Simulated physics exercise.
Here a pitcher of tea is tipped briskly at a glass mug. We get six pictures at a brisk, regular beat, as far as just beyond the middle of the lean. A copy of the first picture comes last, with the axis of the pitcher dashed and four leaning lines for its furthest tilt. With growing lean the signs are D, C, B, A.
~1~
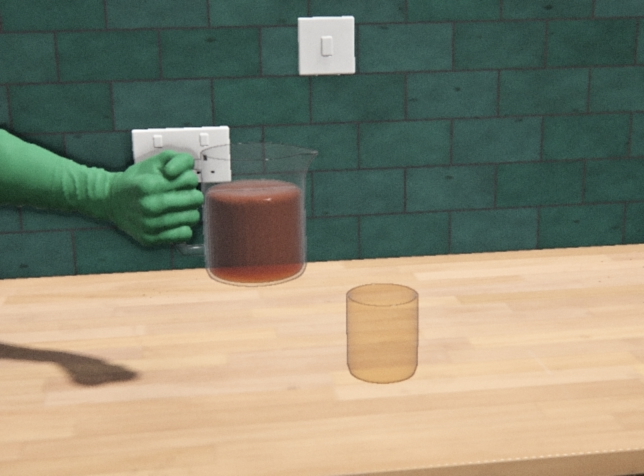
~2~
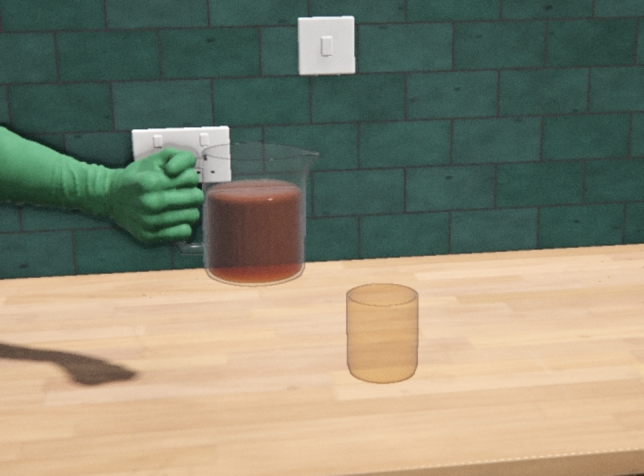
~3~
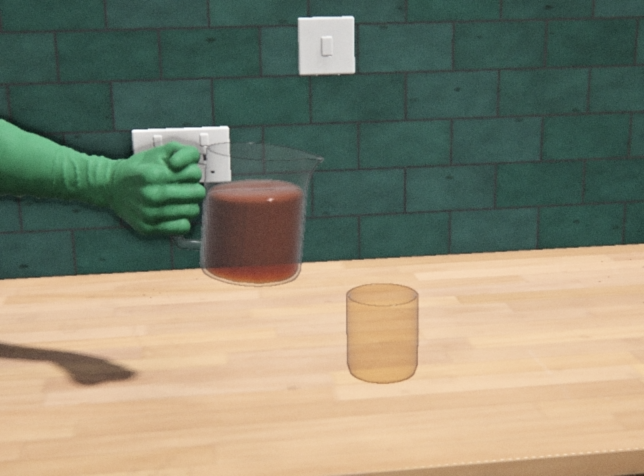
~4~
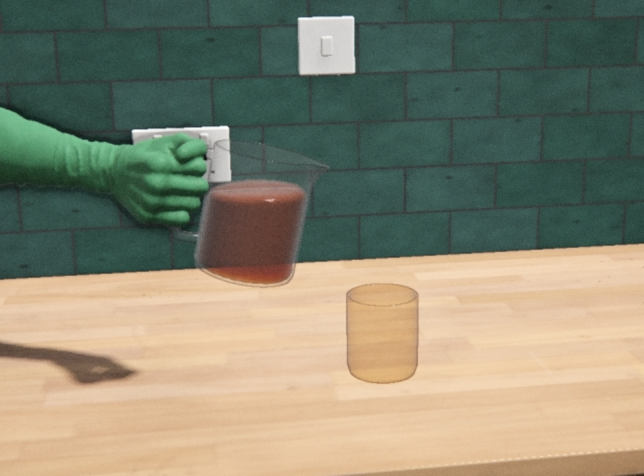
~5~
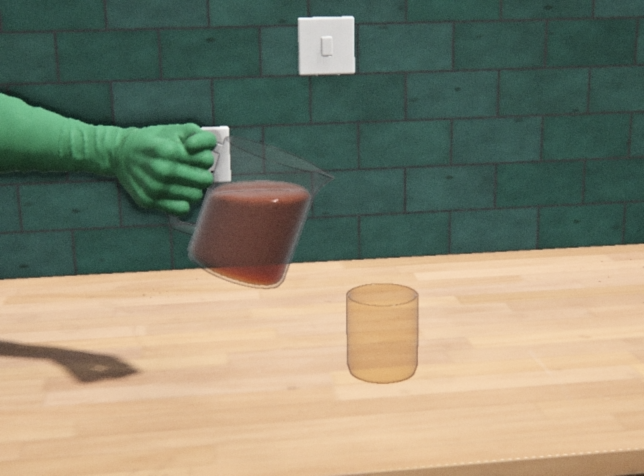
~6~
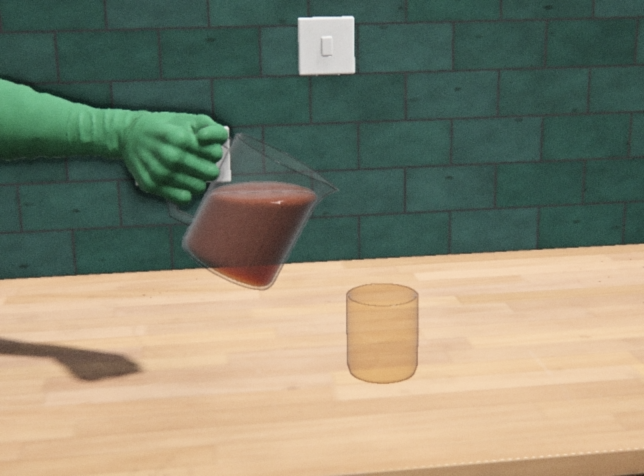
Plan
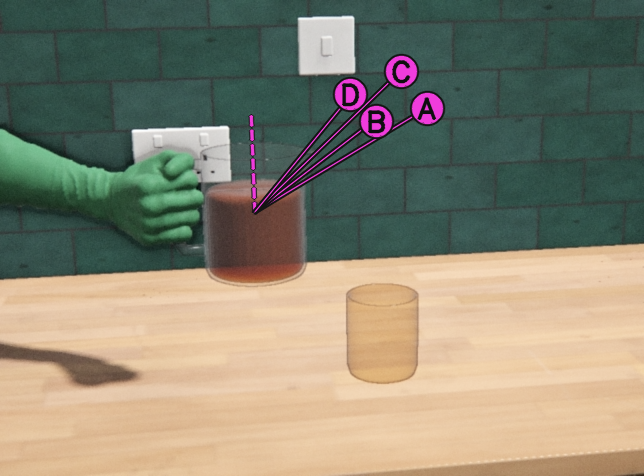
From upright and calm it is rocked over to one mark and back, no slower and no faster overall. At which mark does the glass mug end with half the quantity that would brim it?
A is best.
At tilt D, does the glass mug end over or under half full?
Under.
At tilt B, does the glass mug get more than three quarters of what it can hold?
No, less.
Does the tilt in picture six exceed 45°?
No, it does not.
On the marked copy, A at (412, 116); B at (361, 130); C at (388, 82); D at (340, 108).
Choosing A, the glass mug ends with about 48 % of what it can hold.
Choosing B, the glass mug ends with about 30 % of what it can hold.
Choosing C, the glass mug ends with about 16 % of what it can hold.
Choosing D, the glass mug ends with about 6 % of what it can hold.
